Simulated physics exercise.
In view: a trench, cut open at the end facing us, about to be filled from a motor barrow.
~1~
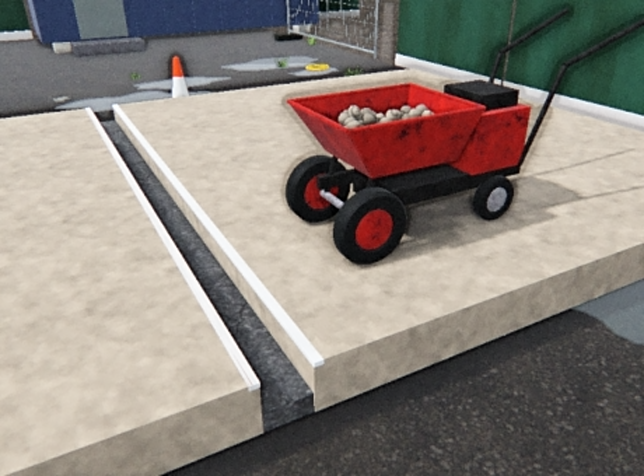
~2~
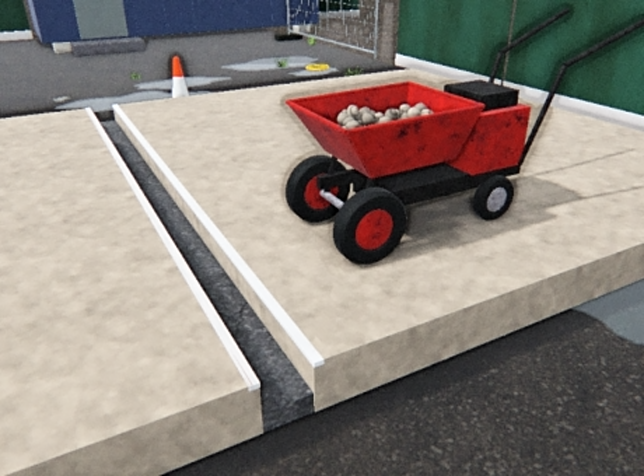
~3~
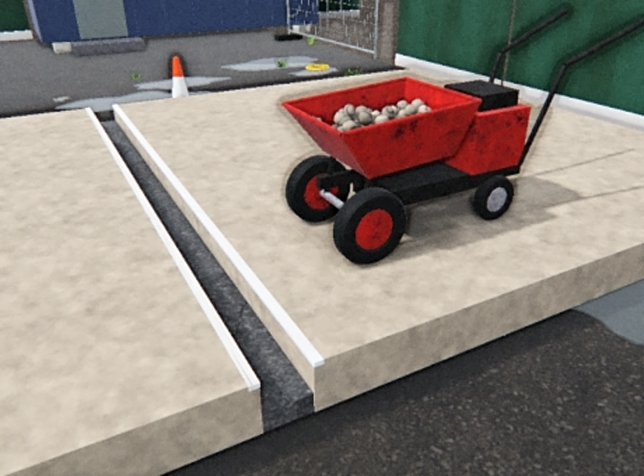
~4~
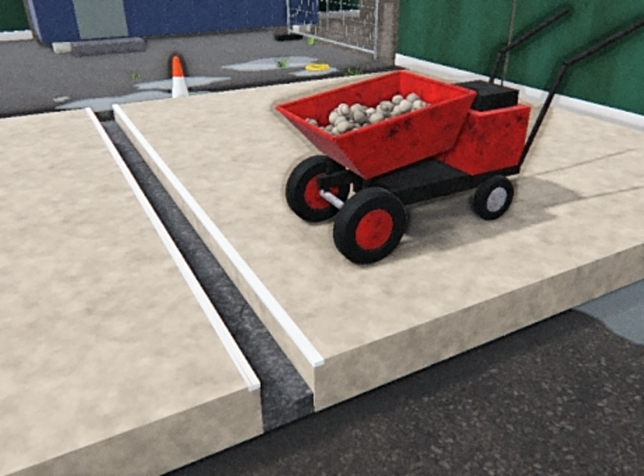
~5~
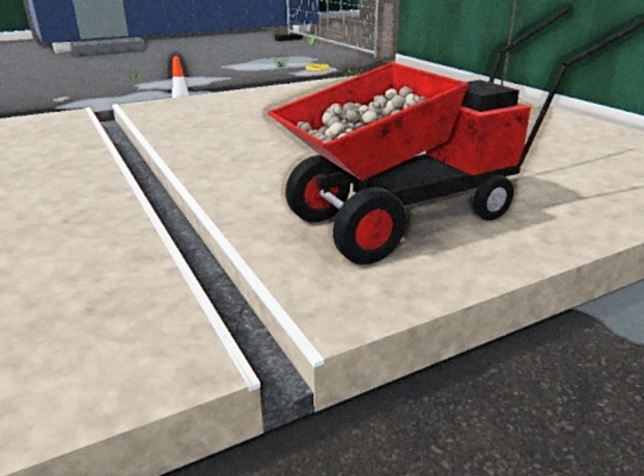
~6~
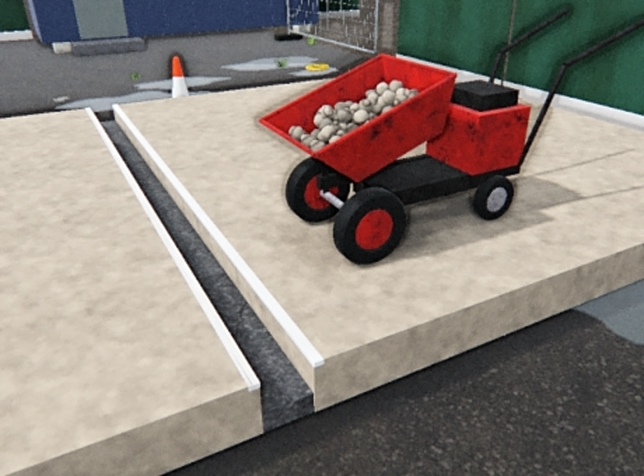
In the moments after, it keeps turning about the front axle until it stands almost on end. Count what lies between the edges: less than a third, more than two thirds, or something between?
In the trench: Over two thirds.
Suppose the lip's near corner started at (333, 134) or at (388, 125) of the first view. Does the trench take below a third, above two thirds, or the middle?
One: Beyond two thirds. Two: Between a third and two thirds.
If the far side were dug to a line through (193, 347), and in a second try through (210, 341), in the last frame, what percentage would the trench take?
Near 100 % and 100 %.
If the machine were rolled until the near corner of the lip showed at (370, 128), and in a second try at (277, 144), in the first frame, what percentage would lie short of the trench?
Roughly 20 per cent, and 0 per cent.
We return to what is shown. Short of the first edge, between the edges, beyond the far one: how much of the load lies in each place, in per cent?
Short near 5; between near 80; beyond near 10.
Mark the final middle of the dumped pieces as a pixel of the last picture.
Around (217, 281).
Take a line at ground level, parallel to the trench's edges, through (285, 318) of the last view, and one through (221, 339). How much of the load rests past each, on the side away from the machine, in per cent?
In turn 90 and 10 in a hundred.
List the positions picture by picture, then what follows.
The first picture shows lip of the skip (348, 131), level; top of the load (386, 124), river pebbles; first edge of the trench (284, 318); far edge (225, 336), the trench under half as wide as the skip, and about half as deep as wide.
The second picture shows lip of the skip (347, 132), level; top of the load (385, 123).
The third picture shows lip of the skip (342, 135), tipped barely; top of the load (389, 114).
The fourth picture shows lip of the skip (335, 139), tipped a little; top of the load (399, 113).
The fifth picture shows lip of the skip (326, 146), tipped a little; top of the load (392, 109).
The sixth picture shows lip of the skip (315, 155), tipped clearly; top of the load (403, 99); first edge of the trench (284, 318); far edge (225, 336).
Just after the last frame, skip tipped steeply; every one in the skip.
A moment on, skip tipped right over; the larger part in the skip; just a few short of the trench; roughly a quarter in or heaped over the trench; just a few falling.
Further on, skip tipped right over; about a tenth in the skip; about a tenth short of the trench; the larger part in or heaped over the trench; about a tenth beyond it.
When it is over, skip tipped right over; just a few in the skip; about a tenth short of the trench; the larger part in or heaped over the trench; about a tenth beyond it.
